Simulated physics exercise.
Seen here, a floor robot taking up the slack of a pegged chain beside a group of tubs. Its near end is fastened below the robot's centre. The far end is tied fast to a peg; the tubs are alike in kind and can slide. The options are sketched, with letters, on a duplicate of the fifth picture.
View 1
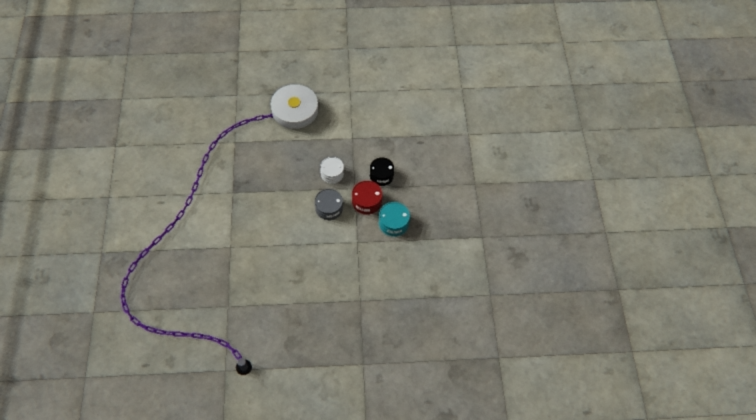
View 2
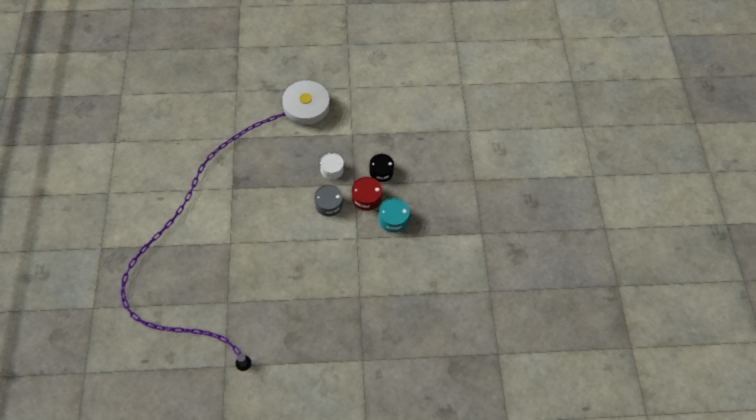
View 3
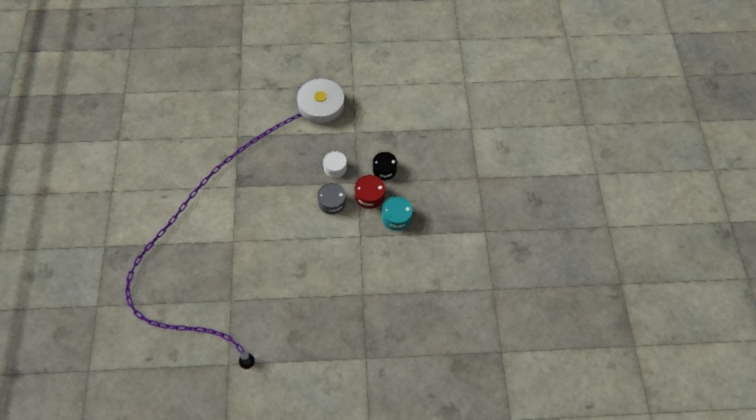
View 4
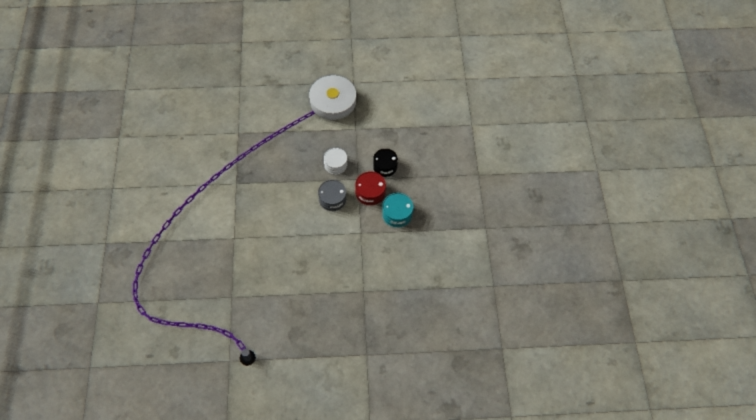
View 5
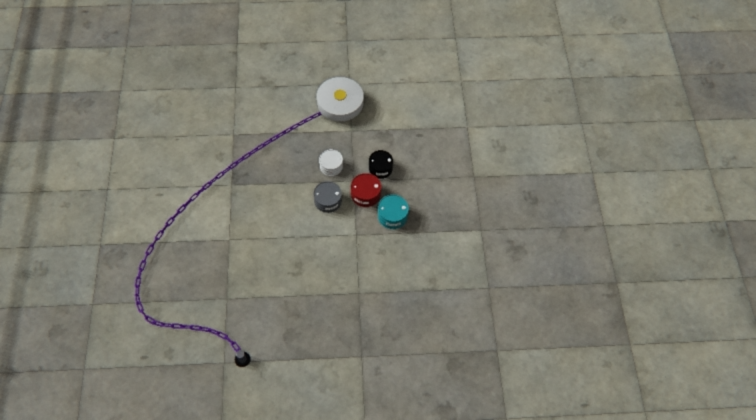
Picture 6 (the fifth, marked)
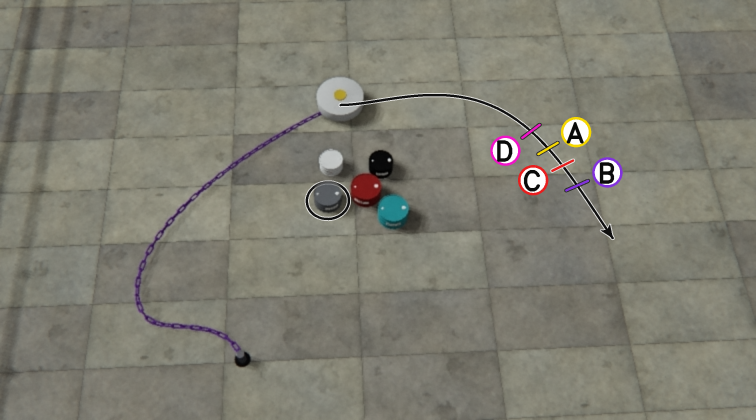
On a tiled floor, a round white robot slides right, drawing a purple chain behind it.
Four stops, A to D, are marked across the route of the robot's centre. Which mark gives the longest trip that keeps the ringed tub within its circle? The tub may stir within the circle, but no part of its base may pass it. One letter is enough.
D.
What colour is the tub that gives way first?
White.
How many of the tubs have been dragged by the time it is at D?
One.
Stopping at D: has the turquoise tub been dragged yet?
By then, no.
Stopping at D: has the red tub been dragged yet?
No.
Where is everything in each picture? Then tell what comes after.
Robot (295, 107); peg (243, 365); red tub (367, 198), in the first frame.
Robot (306, 103); turquoise tub (394, 216), in the second frame.
Robot (321, 102); grey tub (332, 199), in the third frame.
Robot (333, 98); red tub (370, 189), in the fourth frame.
Robot (340, 100); turquoise tub (393, 212); white tub (331, 163); grey tub (328, 197), in the fifth frame.
On the marked copy, A at (548, 148); B at (577, 186); C at (563, 166); D at (531, 131); the ring at (328, 200); the route from (340, 105) via (504, 112) to (613, 238).
With D. Early on, robot (410, 91); grey tub (328, 197).
Further on, robot (480, 96); grey tub (328, 197).
At the end, robot (533, 127); white tub (344, 173); grey tub (328, 197); the grey tub is still in its ring.
As for the rest, A drags the ringed tub to (339, 201); B drags the ringed tub to (350, 214); C drags the ringed tub to (345, 207).
